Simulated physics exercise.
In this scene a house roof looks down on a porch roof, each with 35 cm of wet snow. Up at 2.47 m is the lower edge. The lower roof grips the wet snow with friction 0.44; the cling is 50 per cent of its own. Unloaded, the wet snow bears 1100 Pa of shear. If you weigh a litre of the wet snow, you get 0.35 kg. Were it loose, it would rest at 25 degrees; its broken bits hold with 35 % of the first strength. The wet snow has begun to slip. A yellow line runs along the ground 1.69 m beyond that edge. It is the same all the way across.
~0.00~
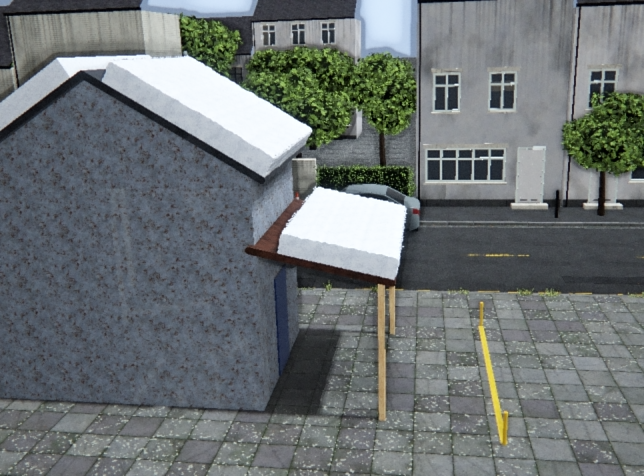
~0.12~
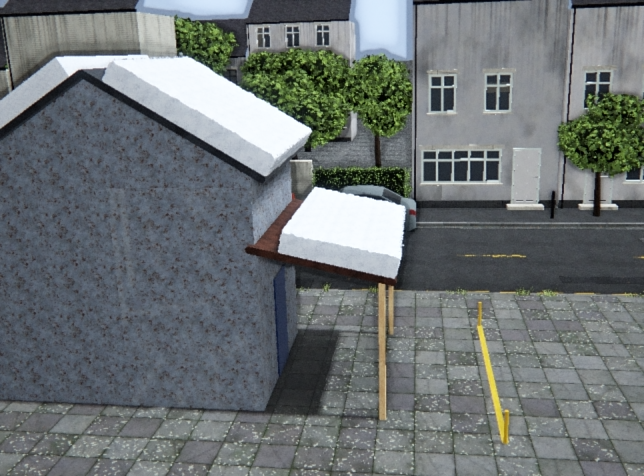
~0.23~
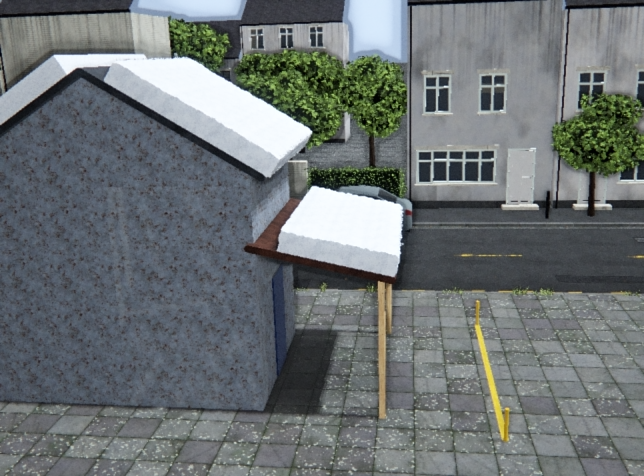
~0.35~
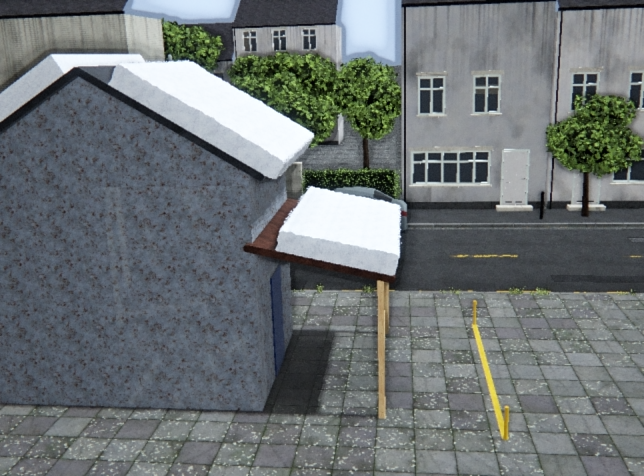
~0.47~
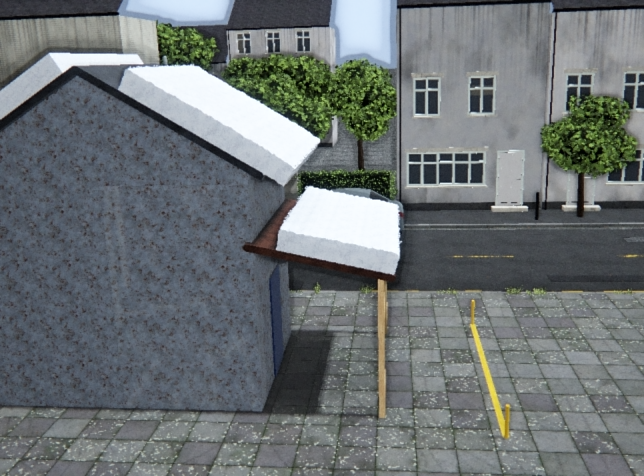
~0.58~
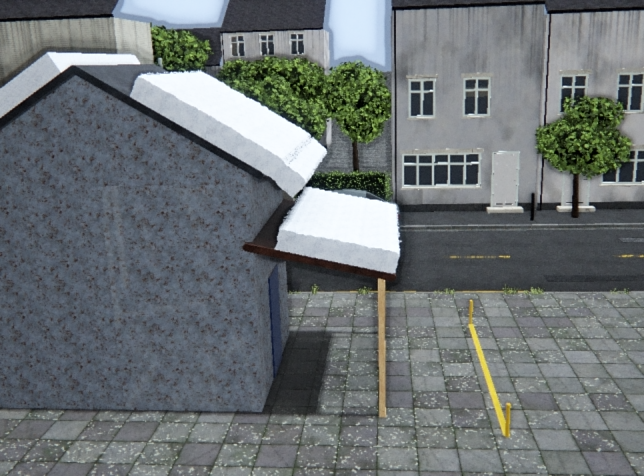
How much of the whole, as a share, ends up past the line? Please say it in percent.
Something like 21 per cent.
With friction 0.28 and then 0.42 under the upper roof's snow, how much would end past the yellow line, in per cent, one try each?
Respectively near 10 % and near 0 %.
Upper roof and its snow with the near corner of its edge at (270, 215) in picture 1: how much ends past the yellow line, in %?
2 %.
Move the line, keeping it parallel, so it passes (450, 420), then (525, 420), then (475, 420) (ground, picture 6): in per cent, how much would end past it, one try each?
Respectively about 40 in a hundred, 14 in a hundred and 30 in a hundred.
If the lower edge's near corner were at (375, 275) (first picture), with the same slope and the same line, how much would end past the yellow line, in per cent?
25 per cent or thereabouts.
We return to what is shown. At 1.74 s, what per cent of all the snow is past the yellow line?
0 percent.
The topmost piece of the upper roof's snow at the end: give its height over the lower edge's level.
0.9 m, give or take.
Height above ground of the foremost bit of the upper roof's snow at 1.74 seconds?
I'd say around 1.6 metres.
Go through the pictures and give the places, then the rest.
In the first frame, front end of the wet snow at (266, 170).
In the second frame, front end of the wet snow at (268, 170), its middle shifted 2.2 cm.
In the third frame, front end of the wet snow at (271, 170), its middle shifted 9.2 cm, 3 % of it past the upper edge, in one piece.
In the fourth frame, front end of the wet snow at (276, 158), its middle shifted 21 cm, 7 % of it past the upper edge, in one piece.
In the fifth frame, front end of the wet snow at (285, 161), its middle shifted 38 cm, 13 % of it past the upper edge, in one piece.
In the sixth frame, front end of the wet snow at (298, 182), its middle shifted 61 cm, 21 % of it past the upper edge, cracking.
By 1.11 s, none is below the lower edge and 0 % is past the line.
By 1.74 s, 12 % is below the lower edge and 0 % is past the line.
By 2.37 s, 50 % is below the lower edge and 18 % is past the line.
By 3.00 s, 55 % is below the lower edge and 21 % is past the line.
By 3.60 s, at the end, 55 % is below the lower edge and 21 % is past the line.
